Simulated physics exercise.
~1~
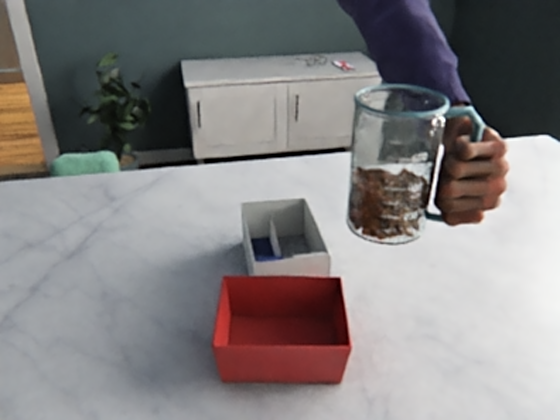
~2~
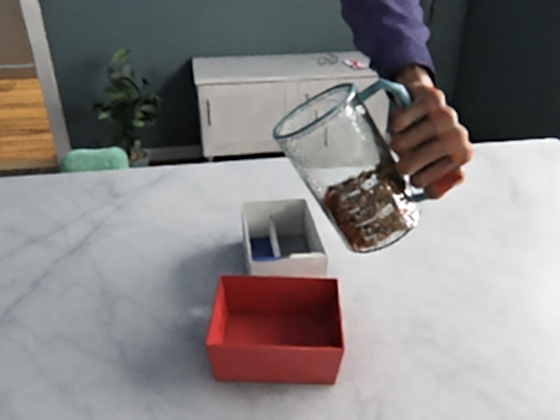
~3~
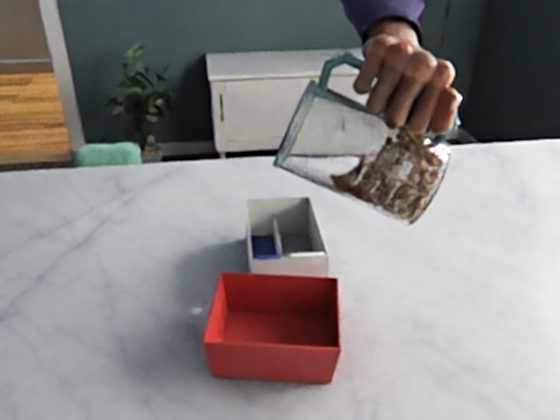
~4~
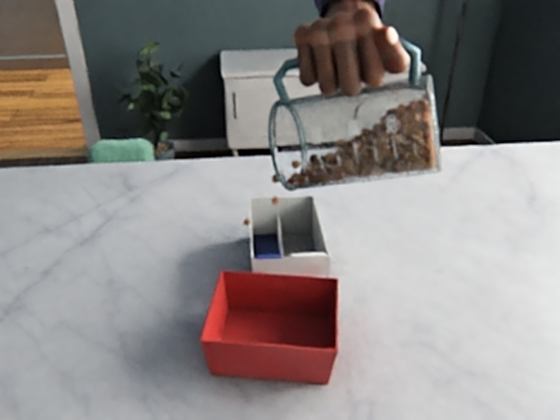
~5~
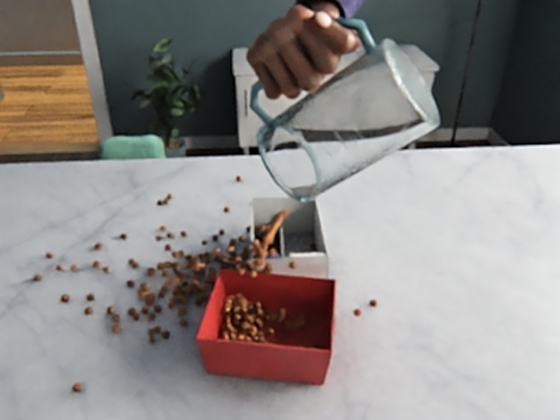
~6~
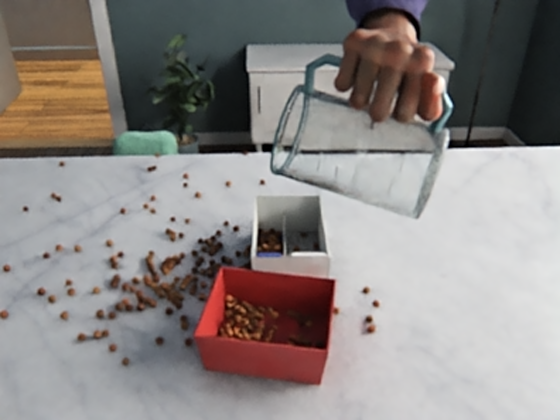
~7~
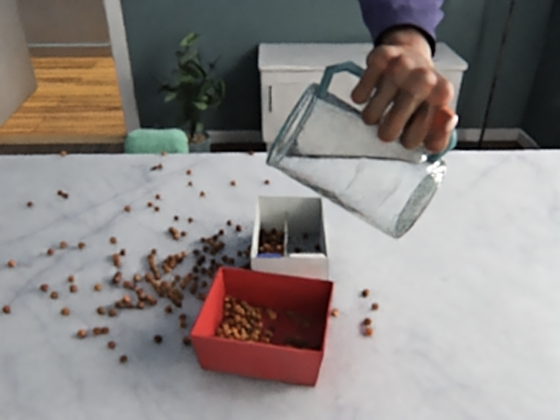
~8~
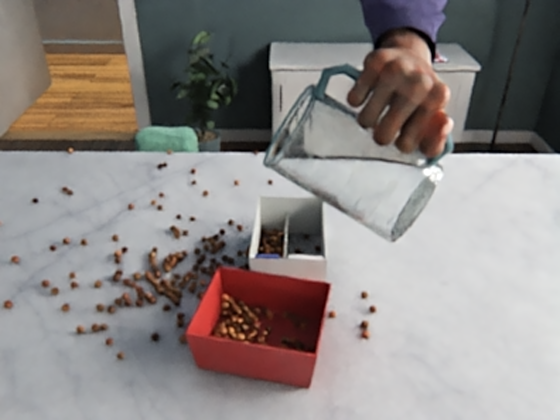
On a marble table, a hand tips a jug, spilling most brown balls outside two tins.
